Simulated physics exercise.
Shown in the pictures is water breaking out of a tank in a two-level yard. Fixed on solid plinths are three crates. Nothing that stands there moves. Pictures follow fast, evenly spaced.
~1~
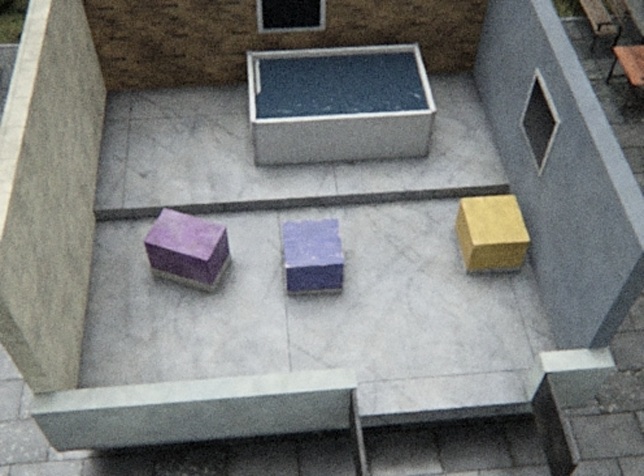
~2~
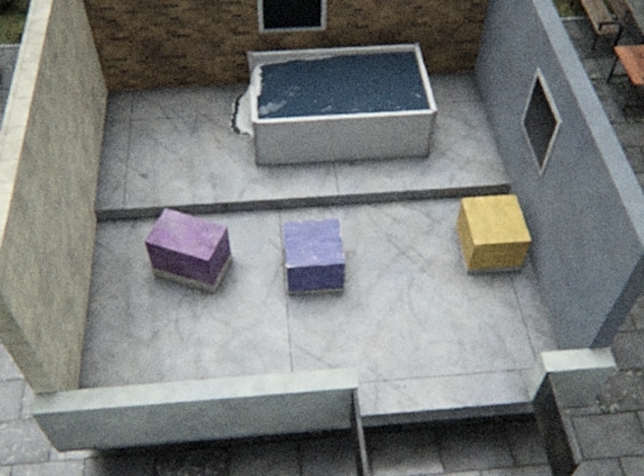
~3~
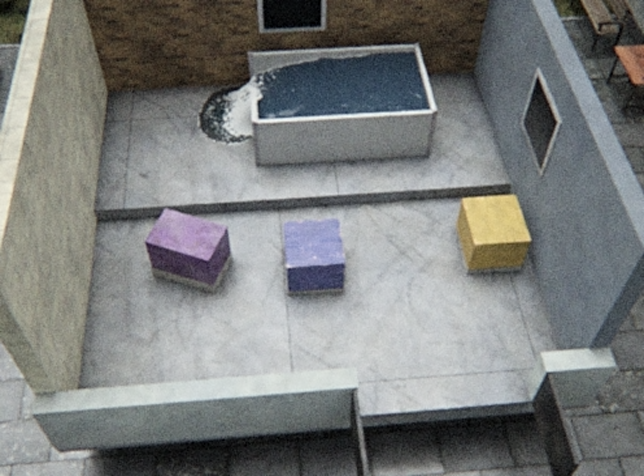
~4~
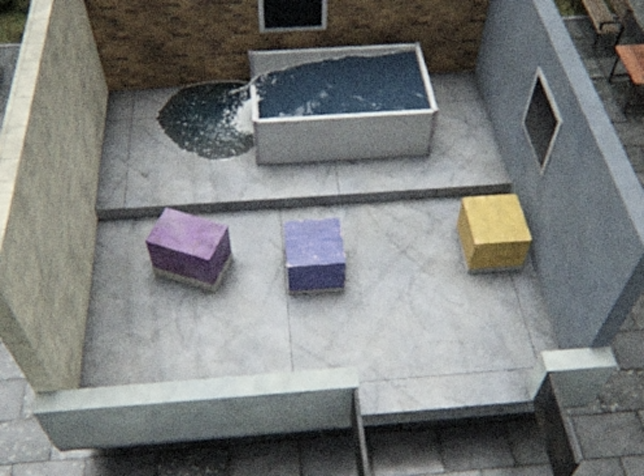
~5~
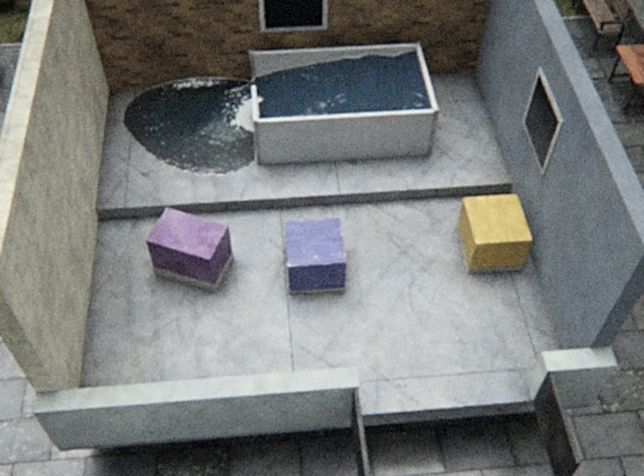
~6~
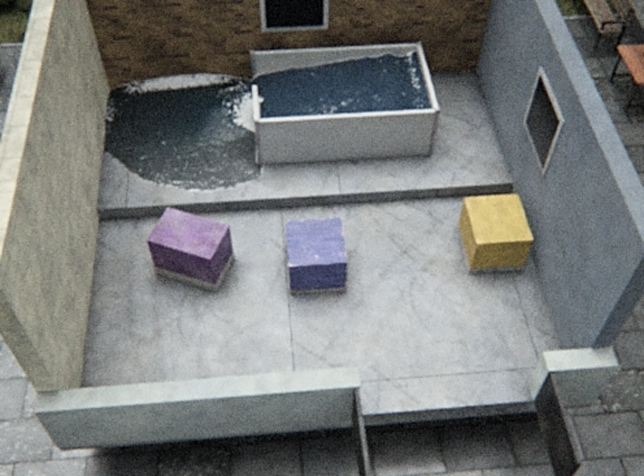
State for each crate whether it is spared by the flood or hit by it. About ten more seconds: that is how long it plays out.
In the end the yellow crate is affected by the water; the blue crate is affected by the water; the purple crate is affected by the water.
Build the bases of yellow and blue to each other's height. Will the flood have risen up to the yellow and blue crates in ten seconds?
Yellow: Is reached; blue: Is reached.
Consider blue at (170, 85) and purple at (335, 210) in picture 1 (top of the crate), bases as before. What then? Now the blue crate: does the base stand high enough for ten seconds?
The blue crate simply gets reached.
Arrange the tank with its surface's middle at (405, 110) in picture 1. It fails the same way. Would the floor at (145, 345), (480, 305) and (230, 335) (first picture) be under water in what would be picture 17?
First unwetted; next unwetted; last unwetted.
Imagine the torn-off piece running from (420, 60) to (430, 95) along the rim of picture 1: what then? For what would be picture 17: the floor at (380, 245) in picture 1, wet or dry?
The place in question is sitting in a puddle.
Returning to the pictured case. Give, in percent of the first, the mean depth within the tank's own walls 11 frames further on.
Close to 58 in a hundred.
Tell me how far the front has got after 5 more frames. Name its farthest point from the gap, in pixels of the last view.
My pick would be pixel (97, 246).
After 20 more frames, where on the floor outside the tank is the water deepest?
Pointing at (79, 404).
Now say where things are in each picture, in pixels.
Still water in the water tank at (338, 86), in the first picture.
Water pours out at (256, 101) and has run to (244, 132), in the second picture.
The front is at (204, 124), out from the gap at (256, 102), in the third picture.
Water pours out at (256, 102) and has run to (166, 109), in the fourth picture.
Water pours out at (257, 102) and has run to (131, 108), in the fifth picture.
Water pours out at (258, 101) and has run to (111, 91), in the sixth picture.
A moment on, water covers 20 % of the floor; the yellow crate not reached, the blue crate not reached, the purple crate water round its plinth.
Next, water covers 25 % of the floor; the yellow crate not reached, the blue crate not reached, the purple crate water round its plinth.
Then, water covers 45 % of the floor; the yellow crate not reached, the blue crate water round its plinth, the purple crate water round its plinth.
Later, water covers 80 % of the floor; the yellow crate water round its plinth, the blue crate water round its plinth, the purple crate water round its plinth.
In the end, water covers 90 % of the floor; the yellow crate was topped, the blue crate was topped, the purple crate was topped.
